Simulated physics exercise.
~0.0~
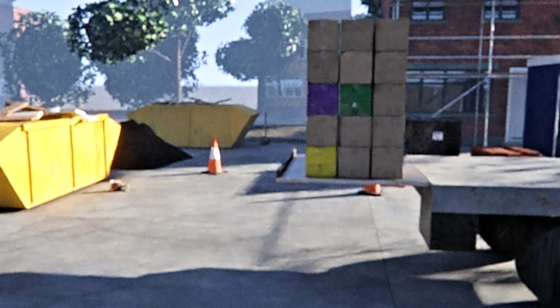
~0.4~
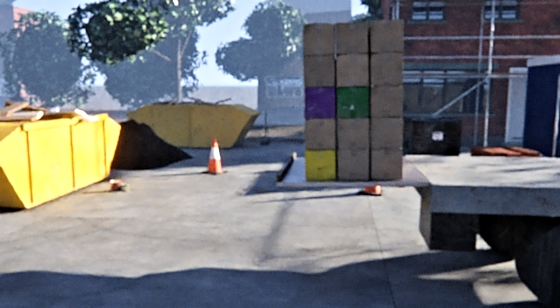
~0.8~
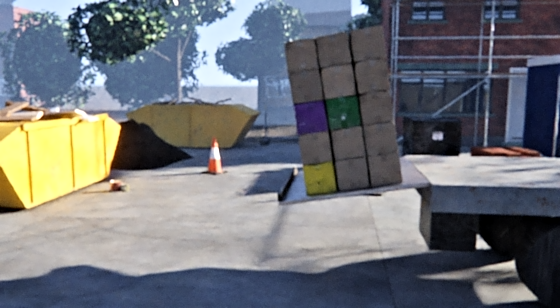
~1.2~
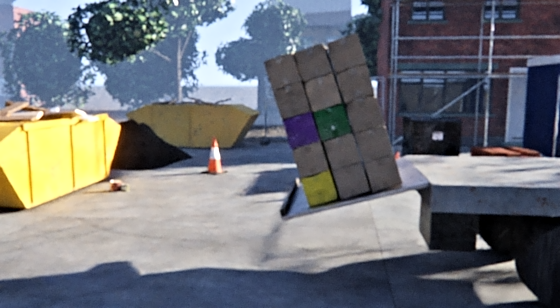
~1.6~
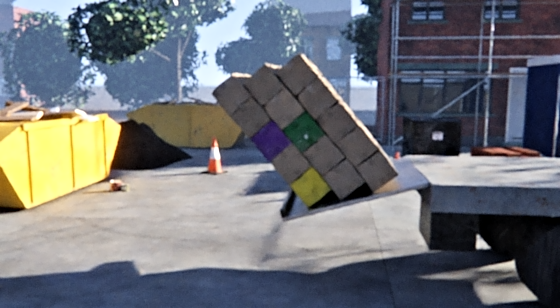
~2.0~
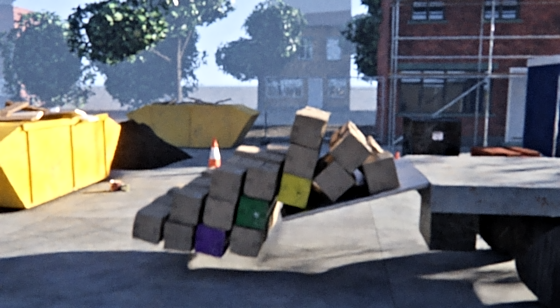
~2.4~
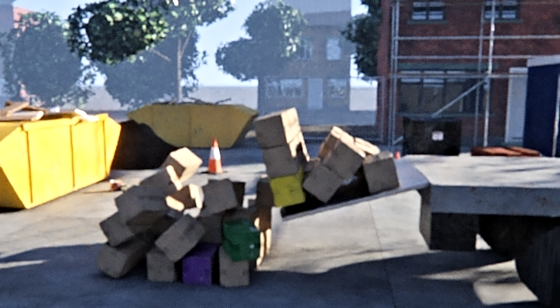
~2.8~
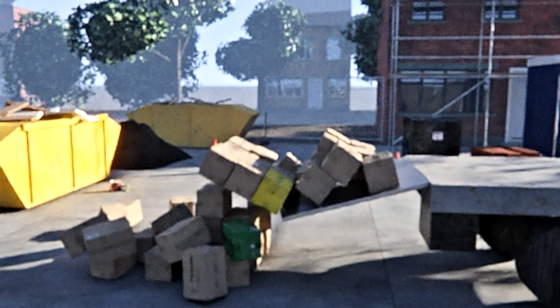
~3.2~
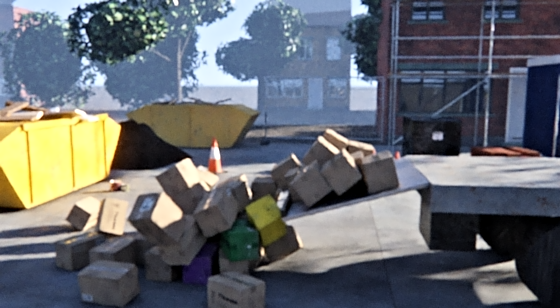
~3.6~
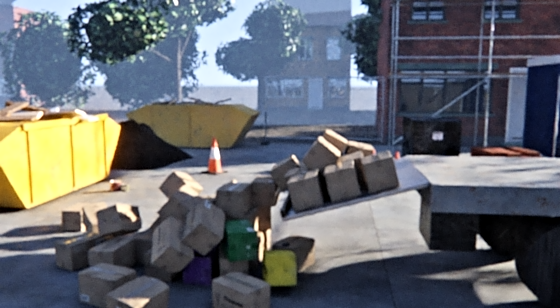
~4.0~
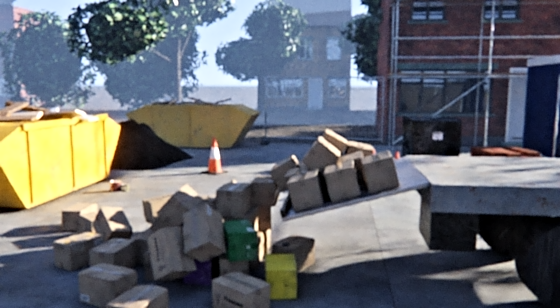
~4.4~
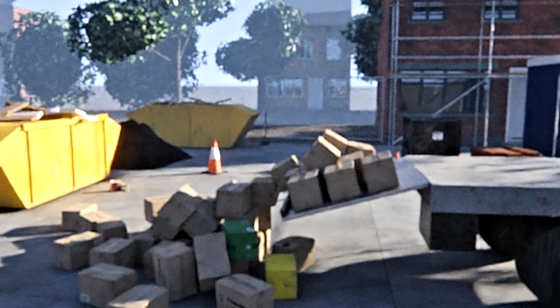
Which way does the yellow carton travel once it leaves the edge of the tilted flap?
The yellow carton moves down, dropping from the low edge of the flap to the paving beside the heap.
A tall block of brown cartons, with one purple, one green and one yellow, stands on a flap behind a grey flat-bed at right, seen from the side across a sunny paved yard. Yellow skips and an orange cone stand to the left. The flap tips down to the left, and the block leans with it, then topples left. Its upper part breaks apart on the ground, and cartons tumble into a heap. The yellow carton rolls off the flap's lower edge and drops to the paving. At the end a few brown cartons remain on the sloping flap.
